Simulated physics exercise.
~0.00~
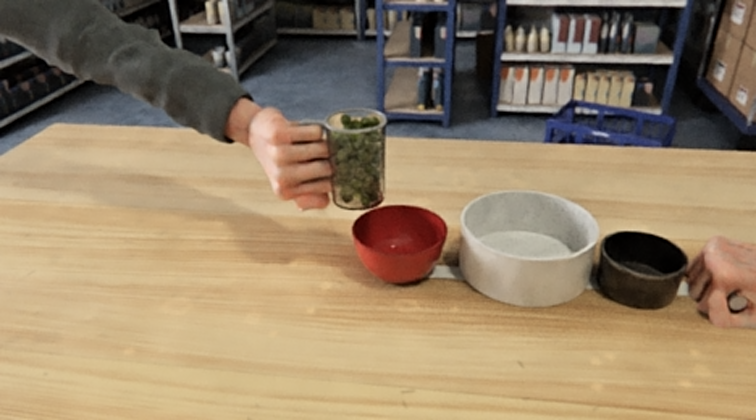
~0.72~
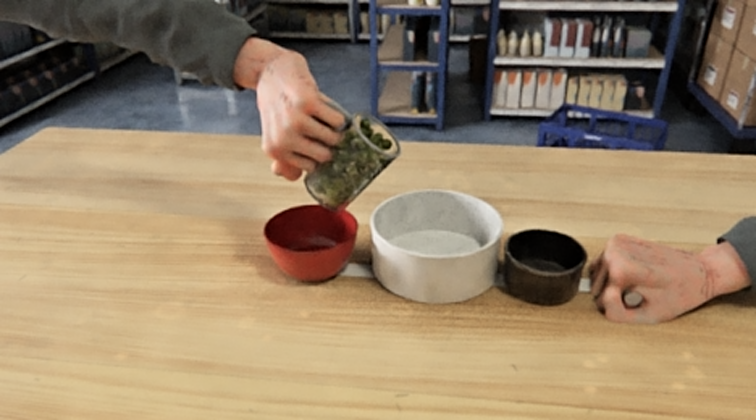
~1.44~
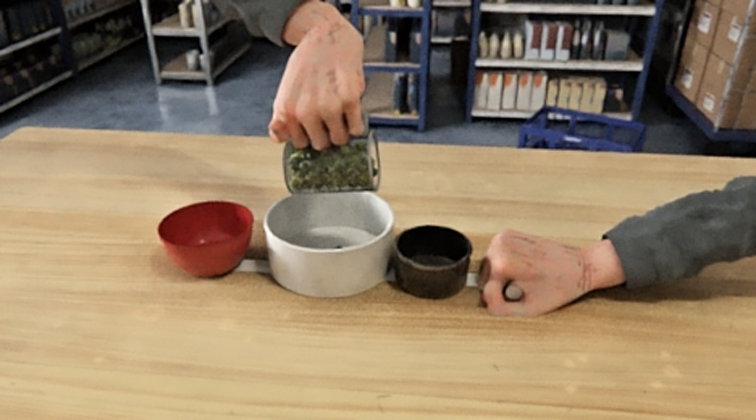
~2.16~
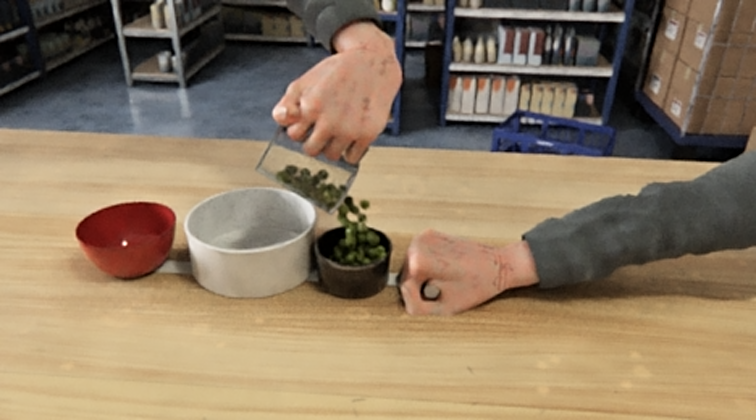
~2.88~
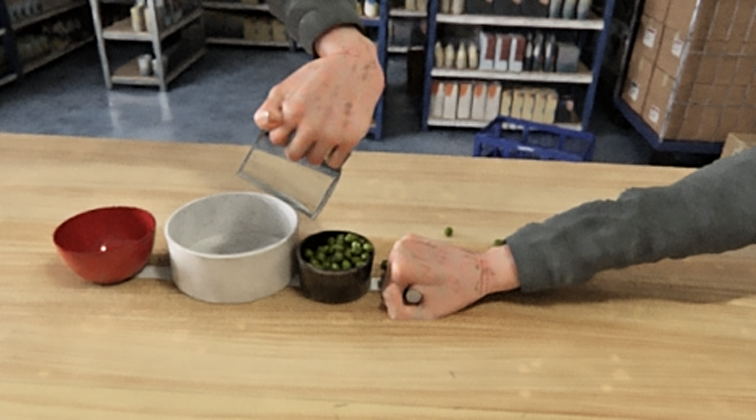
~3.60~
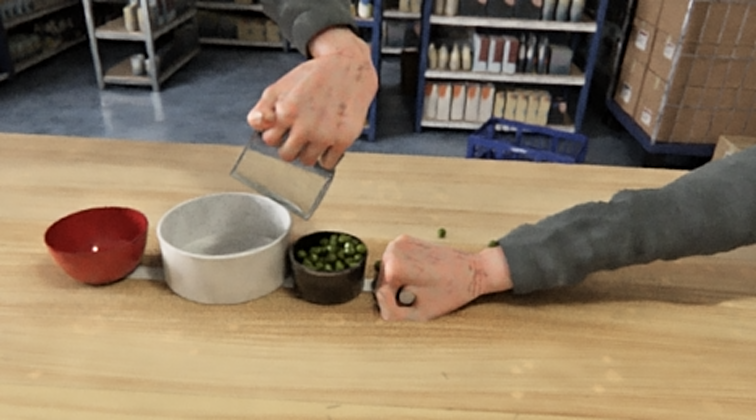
Small green olives tumbling from a hand-tilted clear cup into a black dish as joined bowls slide left, a few landing outside.
